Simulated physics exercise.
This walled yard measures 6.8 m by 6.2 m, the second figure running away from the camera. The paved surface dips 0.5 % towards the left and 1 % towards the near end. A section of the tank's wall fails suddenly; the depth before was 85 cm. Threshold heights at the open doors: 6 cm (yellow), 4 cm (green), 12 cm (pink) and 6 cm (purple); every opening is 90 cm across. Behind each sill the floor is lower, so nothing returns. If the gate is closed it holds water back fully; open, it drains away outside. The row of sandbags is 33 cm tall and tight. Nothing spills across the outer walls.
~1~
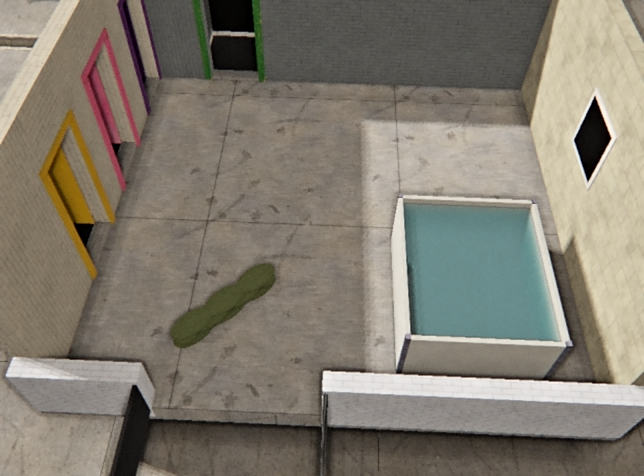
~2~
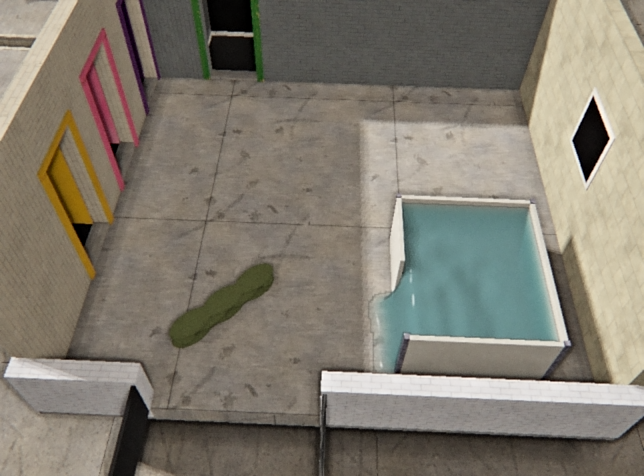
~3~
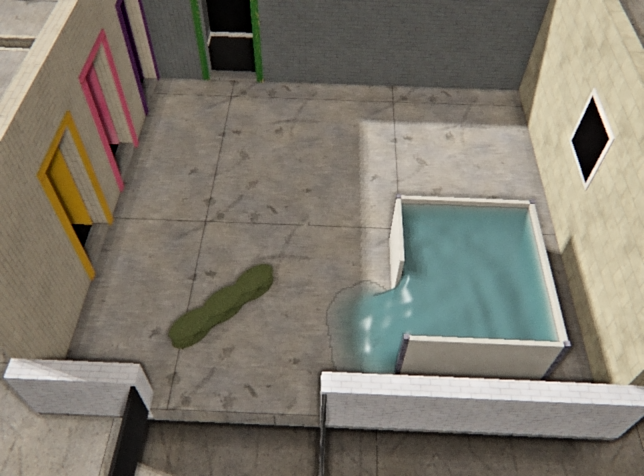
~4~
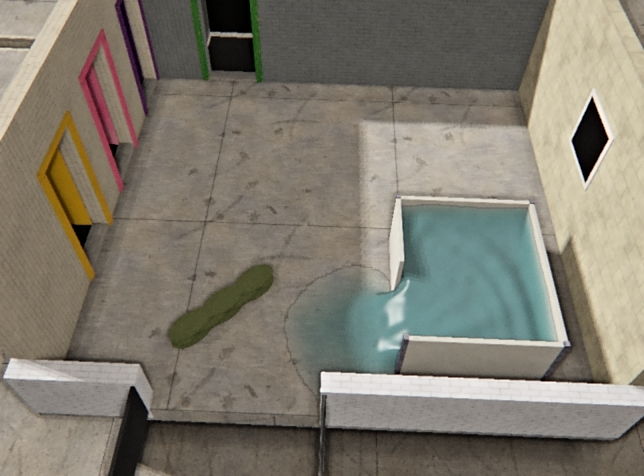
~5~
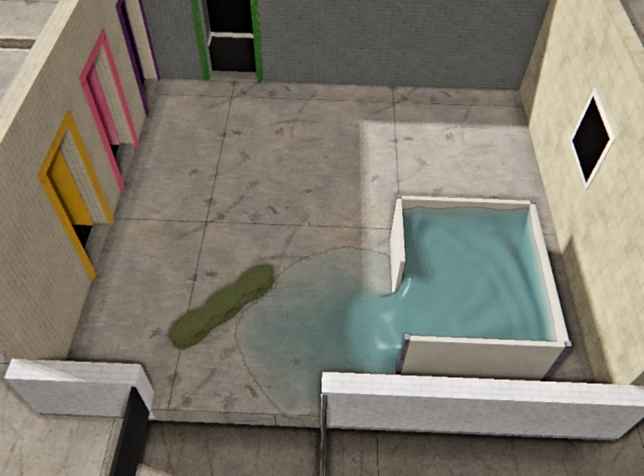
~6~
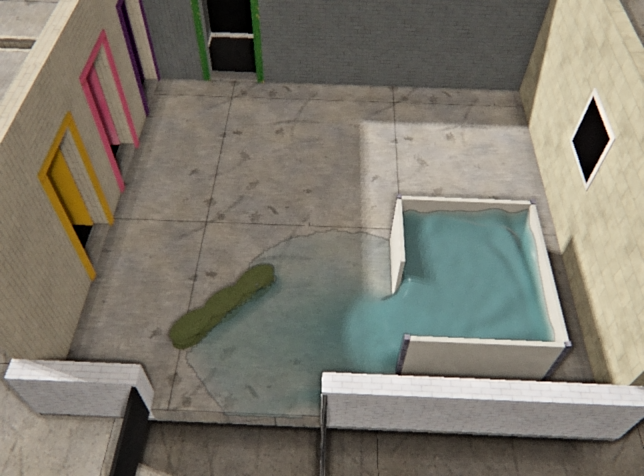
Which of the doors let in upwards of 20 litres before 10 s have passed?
Within that time: At the yellow door it keeps below the limit; at the green door it goes over the limit; at the pink door it stays under the limit; at the purple door it exceeds the limit.
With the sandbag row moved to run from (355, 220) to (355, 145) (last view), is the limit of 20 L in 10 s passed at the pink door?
Against that limit: Pink under.
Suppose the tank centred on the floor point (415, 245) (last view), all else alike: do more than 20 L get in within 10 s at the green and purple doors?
Then: Green over, purple past it.
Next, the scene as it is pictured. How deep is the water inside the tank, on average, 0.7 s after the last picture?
Roughly 54 cm on average.
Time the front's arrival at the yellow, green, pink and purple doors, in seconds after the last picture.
Yellow 1.3 s, green 3.4 s, pink 1.3 s, purple 2.4 s.
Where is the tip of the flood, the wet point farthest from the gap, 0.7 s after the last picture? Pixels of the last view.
At about (58, 387).
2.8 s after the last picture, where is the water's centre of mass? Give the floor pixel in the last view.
Around (335, 291).
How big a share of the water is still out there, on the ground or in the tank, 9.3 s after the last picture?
Some 48 per cent remains.
Then, 0.7 s after the last picture water covers 20 % of the floor and is deepest (48 cm) near (154, 405); yellow door not reached, green door not reached, pink door not reached, purple door not reached.
Then, 1.5 s after the last picture water covers 35 % of the floor and is deepest (48 cm) near (72, 388); yellow door 4 cm at the sill, 0 L in, green door not reached, pink door 5 cm at the sill, 0 L in, purple door not reached.
Then, 2.8 s after the last picture water covers 50 % of the floor and is deepest (26 cm) near (72, 388); yellow door 5 cm at the sill, 0 L in, green door not reached, pink door 8 cm at the sill, 0 L in, purple door 4 cm at the sill, 0 L in.
Then, 5.3 s after the last picture water covers 65 % of the floor and is deepest (16 cm) near (58, 387); yellow door 4 cm at the sill, 0 L in, green door 10 cm at the sill, 45 L in, pink door 3 cm at the sill, 0 L in, purple door 11 cm at the sill, 25 L in.
Then, 9.3 s after the last picture water covers 85 % of the floor and is deepest (10 cm) near (58, 387); yellow door 3 cm at the sill, 0 L in, green door 4 cm at the sill, 74 L in, pink door 7 cm at the sill, 0 L in, purple door 5 cm at the sill, 42 L in.
